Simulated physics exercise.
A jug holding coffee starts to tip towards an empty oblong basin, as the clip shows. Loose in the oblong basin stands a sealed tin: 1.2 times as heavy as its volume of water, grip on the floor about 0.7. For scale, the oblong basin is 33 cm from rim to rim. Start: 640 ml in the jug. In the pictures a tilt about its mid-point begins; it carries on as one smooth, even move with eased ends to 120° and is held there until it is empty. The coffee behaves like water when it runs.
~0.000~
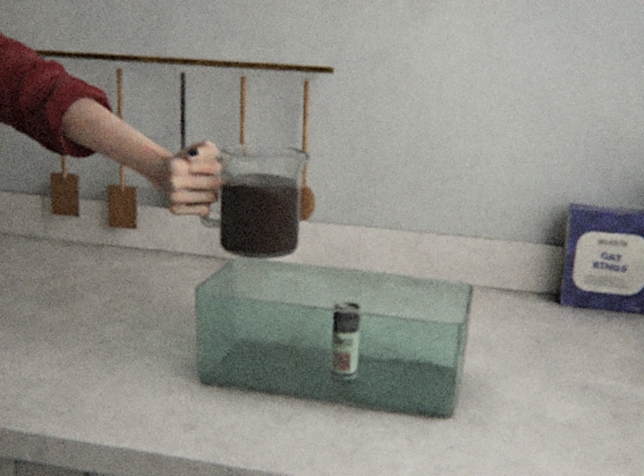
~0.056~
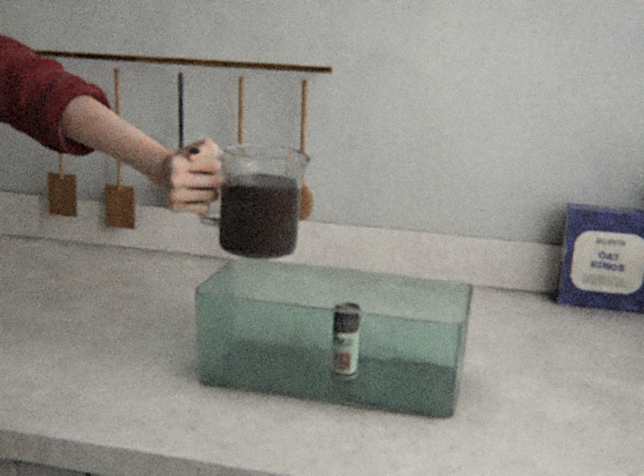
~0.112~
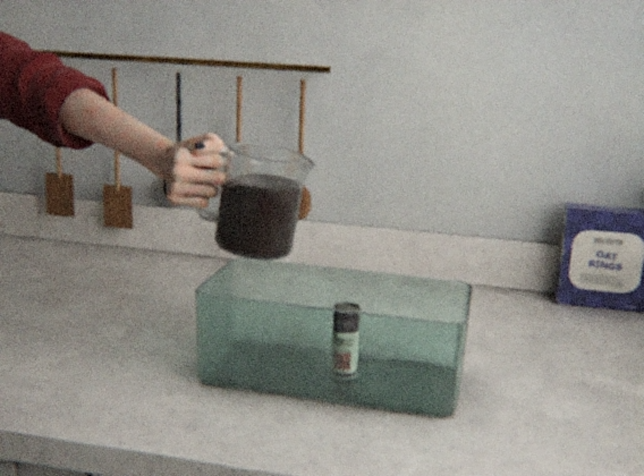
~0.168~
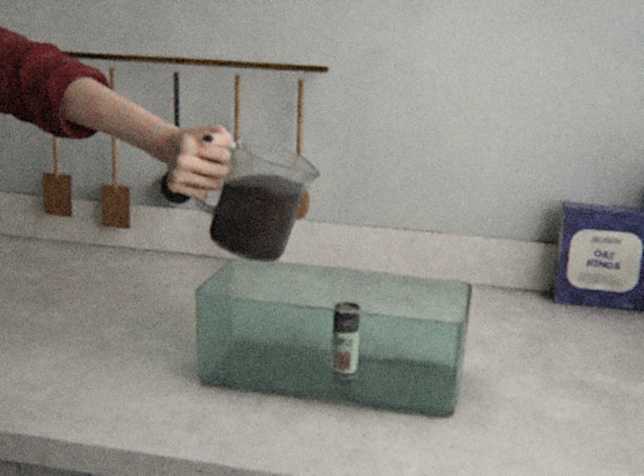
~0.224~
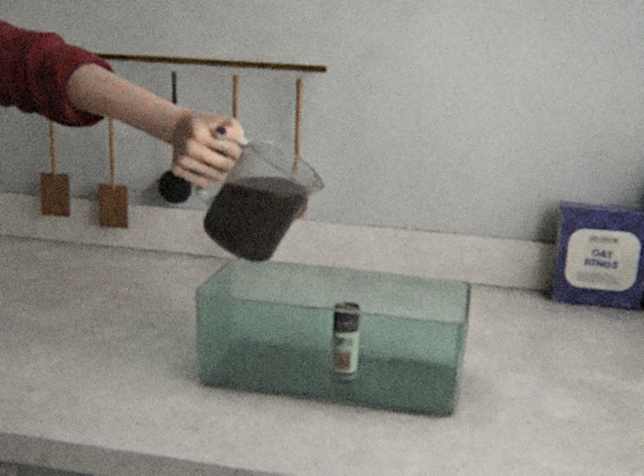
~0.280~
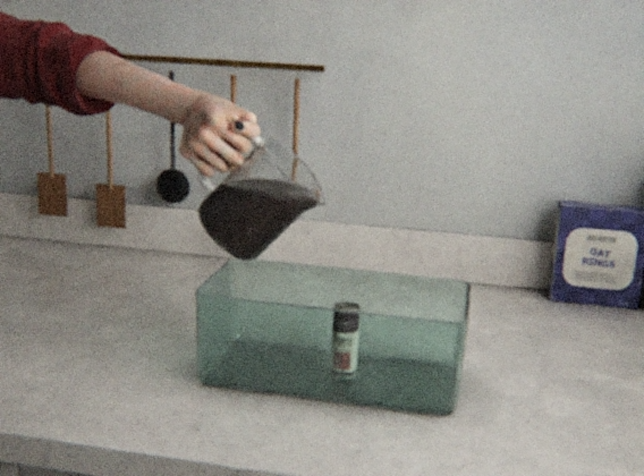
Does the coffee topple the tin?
Bet it can't stay vertical.
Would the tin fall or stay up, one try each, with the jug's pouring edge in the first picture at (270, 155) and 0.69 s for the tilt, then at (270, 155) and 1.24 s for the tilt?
First it stays on its base; then it stays on its base.
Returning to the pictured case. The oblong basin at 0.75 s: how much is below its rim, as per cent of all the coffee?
About 86 %.
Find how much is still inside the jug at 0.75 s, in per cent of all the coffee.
About 8 percent.
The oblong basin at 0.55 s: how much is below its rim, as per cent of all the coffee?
About 24%.
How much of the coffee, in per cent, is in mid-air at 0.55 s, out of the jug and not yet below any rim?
At that moment, about 22 percent.
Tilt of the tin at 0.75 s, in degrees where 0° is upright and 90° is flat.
Looks like some 0 degrees from vertical upright.
By 0.55 s the tilt is 109° and 56 per cent is still to pour; the tin stands where it began.
By 0.75 s the tilt is 120° and 8 per cent is still to pour; the tin stands 2 cm from where it began.
By 0.96 s the tilt is 120° and 0 per cent is still to pour; the tin leans 33°.
By 1.19 s the tilt is 120° and 0 per cent is still to pour; the tin lies on its side.
At rest the tin lies on its side.
